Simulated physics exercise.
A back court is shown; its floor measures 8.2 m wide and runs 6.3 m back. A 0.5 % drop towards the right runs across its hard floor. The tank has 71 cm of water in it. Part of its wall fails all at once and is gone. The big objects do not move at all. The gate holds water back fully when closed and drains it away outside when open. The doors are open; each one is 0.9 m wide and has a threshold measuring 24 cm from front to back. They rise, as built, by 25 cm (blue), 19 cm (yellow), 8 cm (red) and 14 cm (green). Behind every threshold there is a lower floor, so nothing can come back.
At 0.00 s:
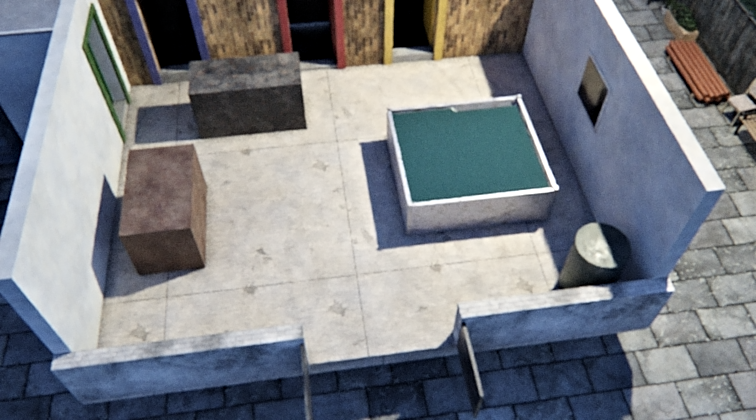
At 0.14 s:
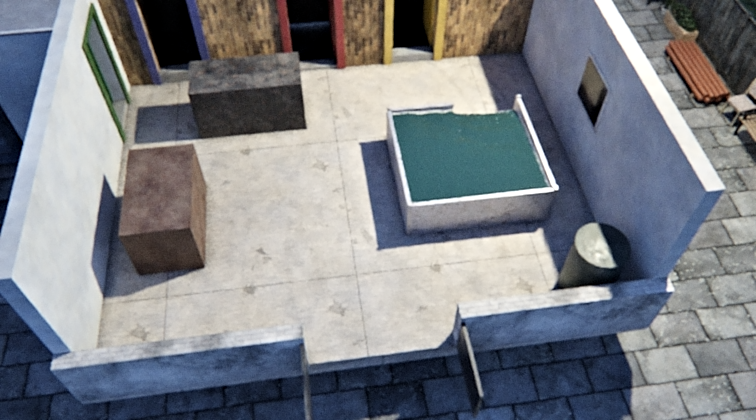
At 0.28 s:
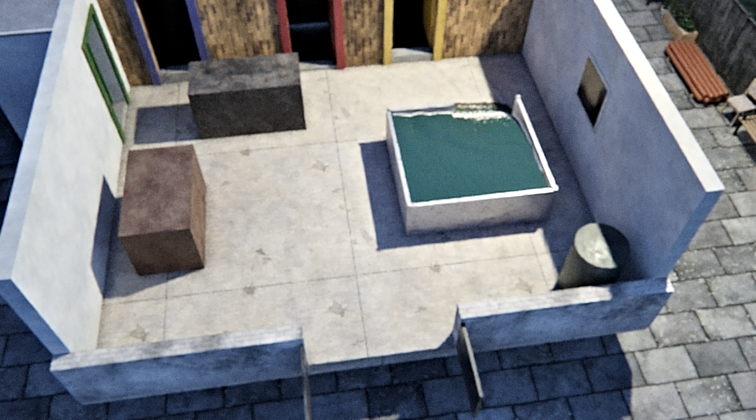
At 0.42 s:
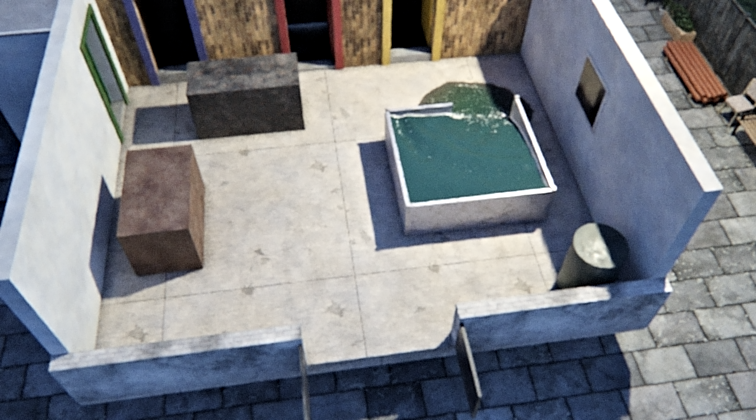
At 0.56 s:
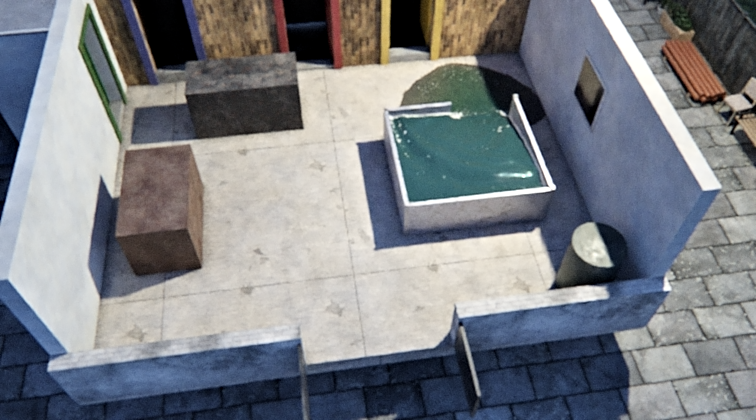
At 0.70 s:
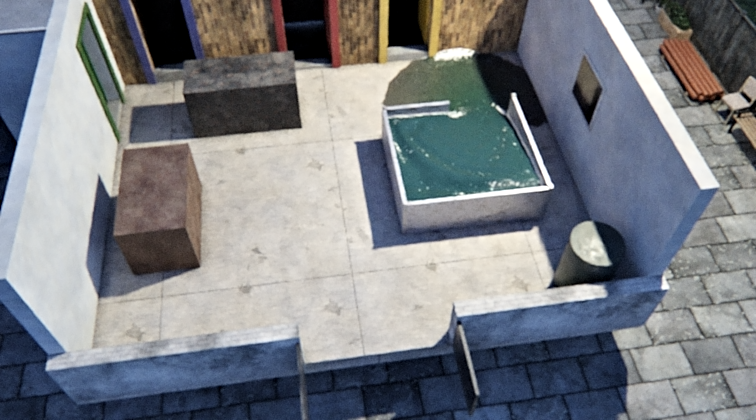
We see a walled courtyard with two large blocks and a raised tank of green water; the tank's far side opens, and water pours out and spreads across the pale floor behind it toward the back wall.
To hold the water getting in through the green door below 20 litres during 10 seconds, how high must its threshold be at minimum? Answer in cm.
14 cm.
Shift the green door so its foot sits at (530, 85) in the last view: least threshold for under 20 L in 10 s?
Around 32 cm would do it.
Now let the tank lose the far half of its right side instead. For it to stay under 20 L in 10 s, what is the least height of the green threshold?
Then the minimum is about 8.5 cm.
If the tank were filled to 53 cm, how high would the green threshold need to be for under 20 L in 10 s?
Then roughly 9.0 cm.
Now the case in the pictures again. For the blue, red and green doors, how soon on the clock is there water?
Door blue 3.0 s / door red 1.6 s / door green 3.8 s.
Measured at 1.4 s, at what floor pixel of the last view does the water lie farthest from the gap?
Lab note: Front tip approx. (348, 71).
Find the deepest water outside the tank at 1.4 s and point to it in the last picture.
Look close to (516, 56).
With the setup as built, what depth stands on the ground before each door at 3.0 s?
In cm: Blue 1, yellow 28, red 8, green 0.
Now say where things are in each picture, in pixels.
In the first picture, the tank at (468, 150) is whole and still, 71 cm deep; the green door at (109, 81) is dry.
In the second picture, the gap is on the far side, the front 0.3 m out at a hidden place; the back of the tank holds 71 cm.
In the third picture, the front is at a hidden place, 0.8 m from the gap on the far side; 1.0 m2 of floor is wet, 71 cm left at the back.
In the fourth picture, the gap is on the far side, the front 1.4 m out at (448, 85); the back of the tank holds 71 cm.
In the fifth picture, the front is at (444, 67), 1.9 m from the gap on the far side; 3.8 m2 of floor is wet, 71 cm left at the back.
In the sixth picture, the gap is on the far side, the front 2.2 m out at (487, 55); the back of the tank holds 66 cm; 5.2 m in a straight line remain to the green door at (104, 80).
After 1.4 s water covers 15 % of the floor, deepest (57 cm) near (516, 56); it has not reached the green door.
After 3.0 s water covers 30 % of the floor, deepest (34 cm) near (528, 84); it has not reached the green door.
After 10.0 s water covers 95 % of the floor, deepest (12 cm) near (520, 67); 10 cm at the green door, 18 litres in over its 14 cm threshold.
At the green door as built, the water arrived by 3.8 s and peaked near 17 cm at 4.4 s.
With a threshold of 12 cm, 35 litres would have come in within the 10 s; with 16.5 cm, 7 litres. So under 20 litres takes about 14 cm.
